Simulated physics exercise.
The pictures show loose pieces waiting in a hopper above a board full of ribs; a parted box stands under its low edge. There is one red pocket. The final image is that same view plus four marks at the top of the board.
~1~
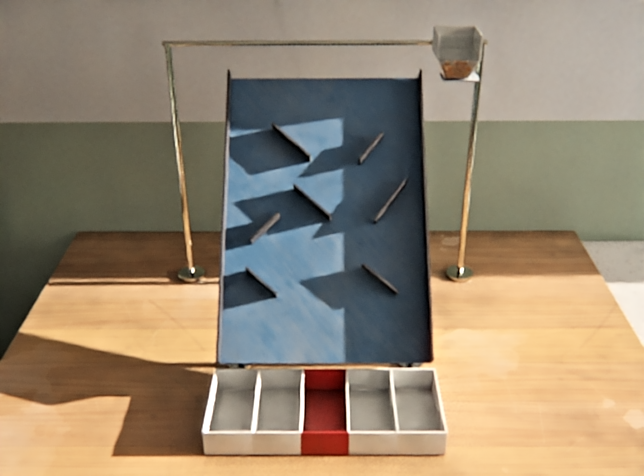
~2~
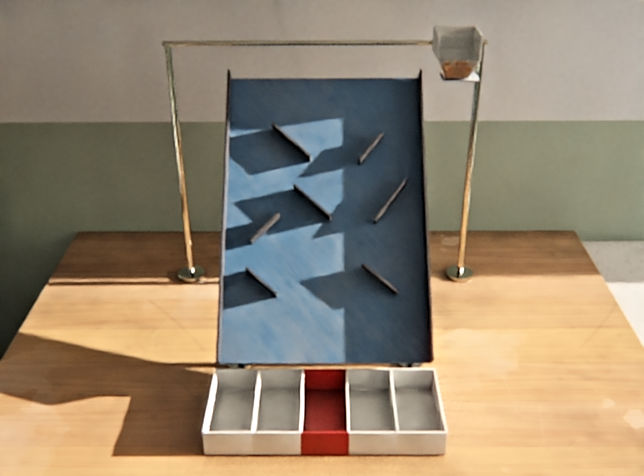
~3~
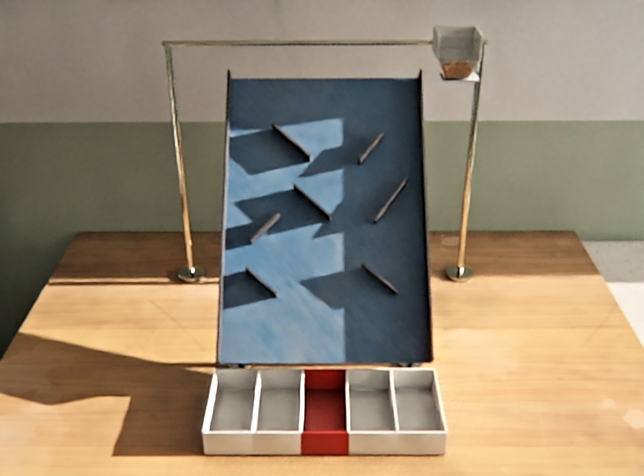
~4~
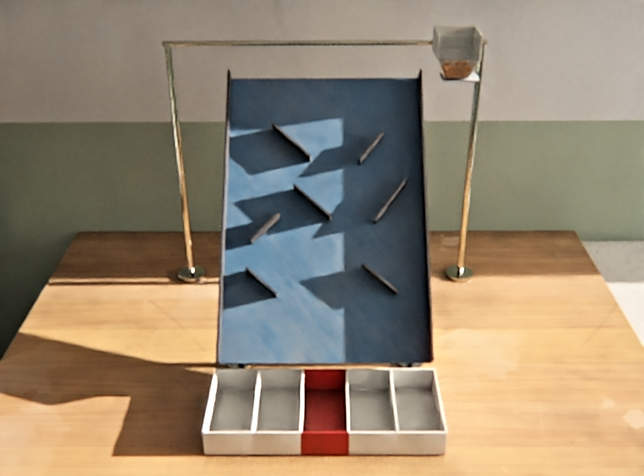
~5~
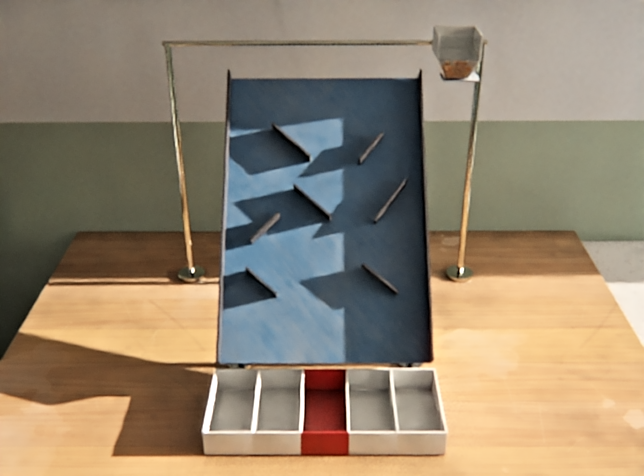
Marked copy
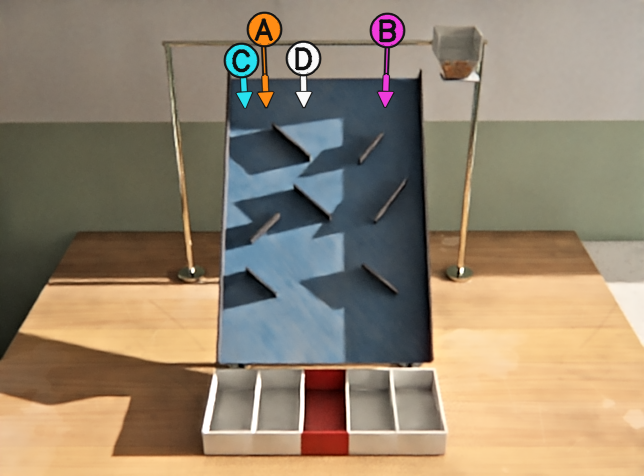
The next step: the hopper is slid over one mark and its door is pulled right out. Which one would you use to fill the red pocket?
It is B.
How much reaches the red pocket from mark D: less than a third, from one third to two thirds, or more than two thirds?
Less than a third.
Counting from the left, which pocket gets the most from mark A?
It is the first one.
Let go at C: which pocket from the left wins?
The first from the left.
On the marked copy, mark A meets the board at (266, 101); mark B meets the board at (385, 101); mark C meets the board at (244, 101); mark D meets the board at (303, 101).
With A, not one piece in the red pocket, every piece in other pockets.
With B, roughly half in the red pocket, roughly half in other pockets, just a few outside the box.
With C, about a tenth in the red pocket, almost all in other pockets.
With D, roughly a quarter in the red pocket, the larger part in other pockets.
